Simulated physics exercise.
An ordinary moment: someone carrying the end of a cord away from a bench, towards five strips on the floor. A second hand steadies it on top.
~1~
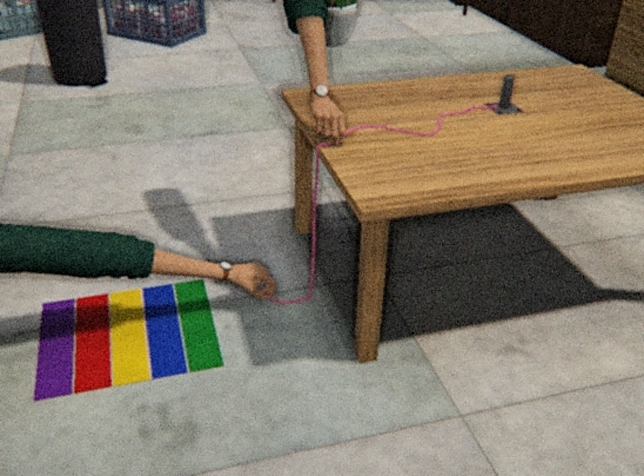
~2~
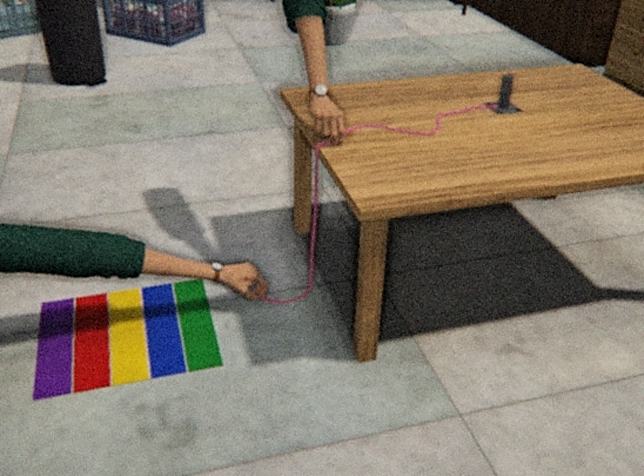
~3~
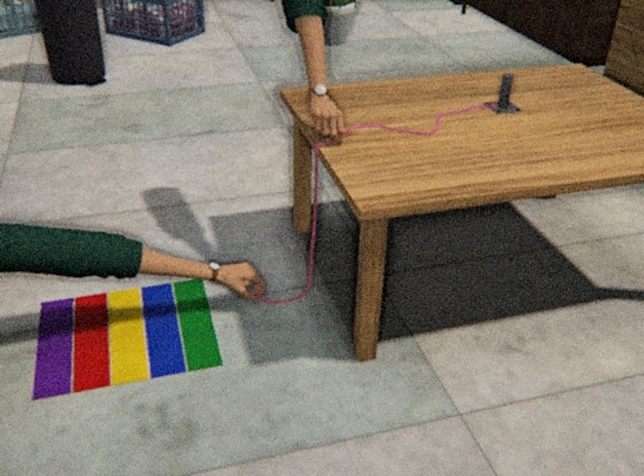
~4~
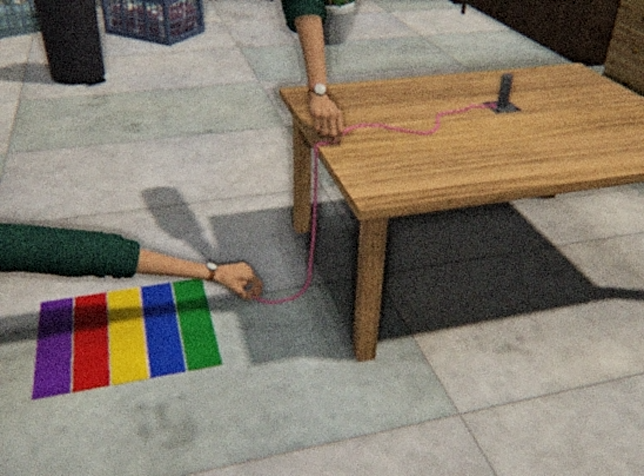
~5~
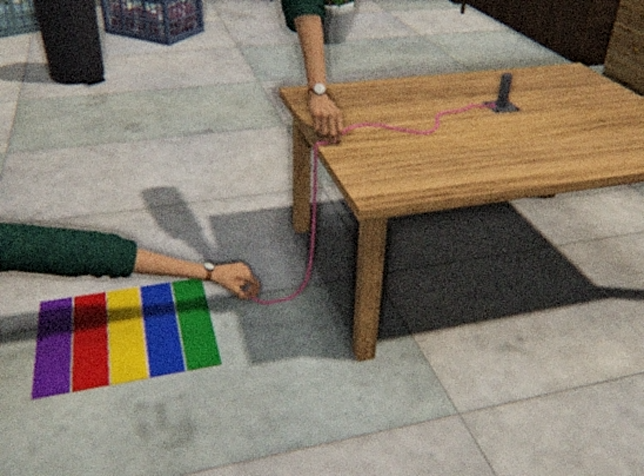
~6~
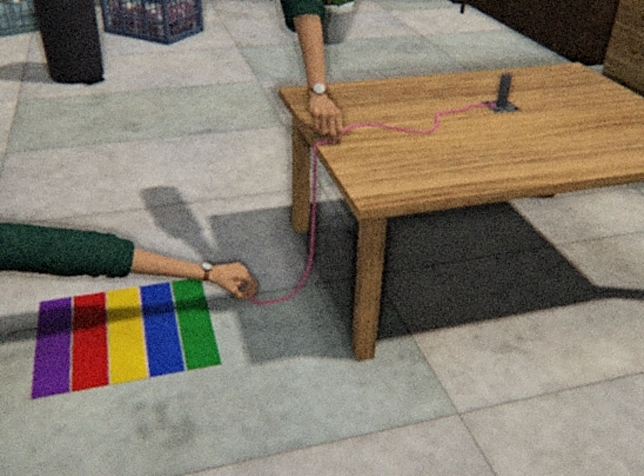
On a pale tiled floor beside a wooden table, one hand pressed a pink cord to the tabletop while another, holding its end low, drew it slightly left near five coloured strips.
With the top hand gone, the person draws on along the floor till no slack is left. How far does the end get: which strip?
The end stops over the red strip.
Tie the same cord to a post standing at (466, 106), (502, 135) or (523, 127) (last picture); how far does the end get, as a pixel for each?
In that order: (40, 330), (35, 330) and (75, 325).
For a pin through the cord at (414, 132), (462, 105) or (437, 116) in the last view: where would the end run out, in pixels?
In that order: (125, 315), (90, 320) and (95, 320).
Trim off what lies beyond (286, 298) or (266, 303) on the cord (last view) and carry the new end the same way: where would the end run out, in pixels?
About (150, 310) and (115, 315).
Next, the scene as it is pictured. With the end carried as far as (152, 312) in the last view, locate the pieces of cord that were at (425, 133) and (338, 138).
They go to (387, 126) and to (307, 168).
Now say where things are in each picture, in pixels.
In the first frame, end (267, 296); green (203, 351); blue (167, 358); yellow (131, 364); red (93, 371); purple (54, 378).
In the second frame, end (258, 296); cord through (469, 109) (437, 129) (370, 126) (317, 150) (315, 219) (310, 283).
In the third frame, end (256, 296).
In the fourth frame, end (253, 296); cord through (469, 108) (436, 128) (370, 125) (317, 149) (314, 218) (308, 283).
In the fifth frame, end (250, 296).
In the sixth frame, end (248, 296); cord through (468, 108) (435, 128) (369, 125) (316, 149) (314, 218) (302, 282).
Early on, end near (152, 312); over blue.
Midway, end near (109, 319); over yellow.
At the end of the slack, end near (84, 323); over red. It gets as far as the red strip.
